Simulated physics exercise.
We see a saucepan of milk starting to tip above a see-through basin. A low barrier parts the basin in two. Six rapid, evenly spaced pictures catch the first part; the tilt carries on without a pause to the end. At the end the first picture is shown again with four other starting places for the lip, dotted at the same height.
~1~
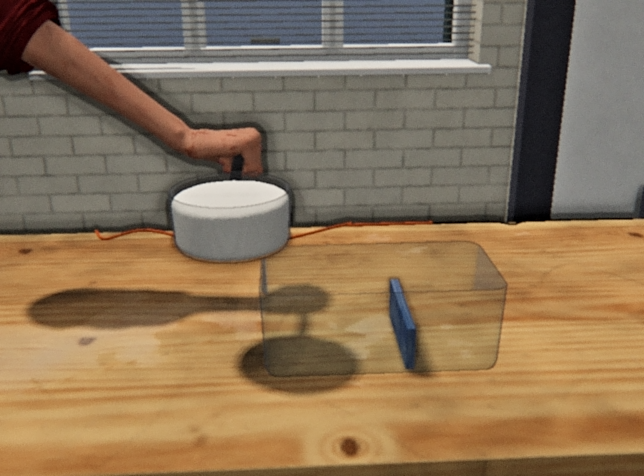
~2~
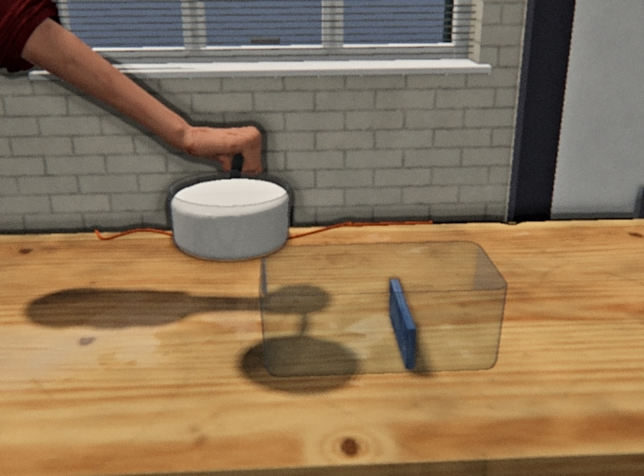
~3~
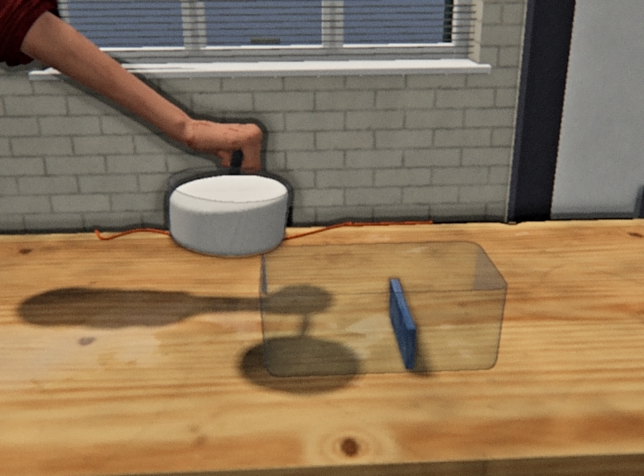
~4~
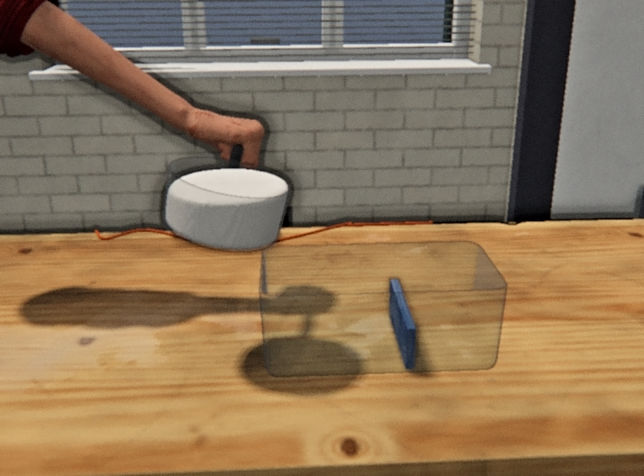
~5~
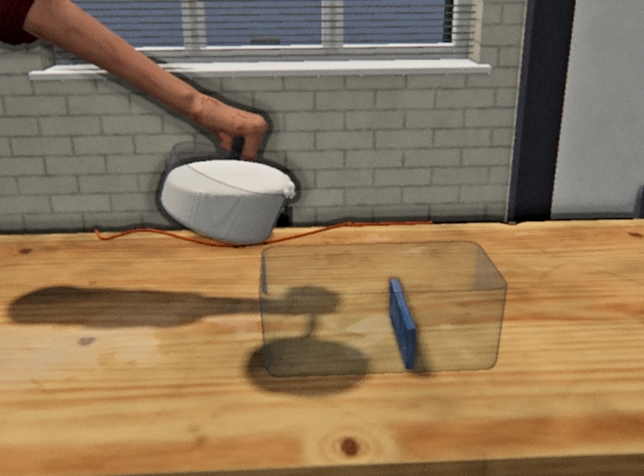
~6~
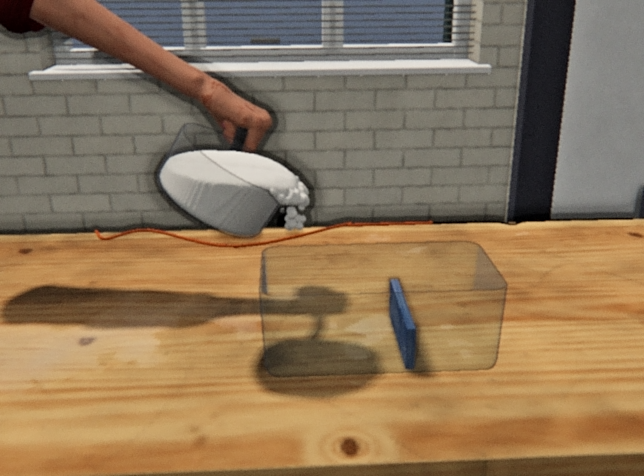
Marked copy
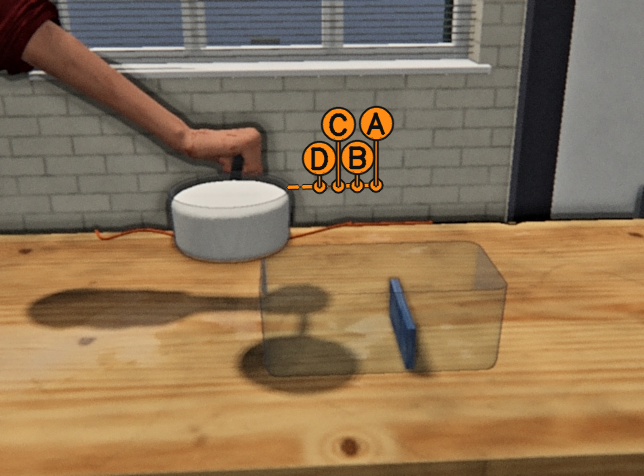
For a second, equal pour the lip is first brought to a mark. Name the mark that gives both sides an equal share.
Choose D.
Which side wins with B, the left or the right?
The right one.
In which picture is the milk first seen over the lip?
In picture 5.
On the marked copy, A at (375, 185); B at (357, 185); C at (338, 186); D at (319, 186).
If A is chosen, about 23 % ends left of the wall and 74 % right of it; 3 % is lost outside.
If B is chosen, about 13 % ends left of the wall and 86 % right of it.
If C is chosen, about 19 % ends left of the wall and 79 % right of it.
If D is chosen, about 47 % ends left of the wall and 51 % right of it.
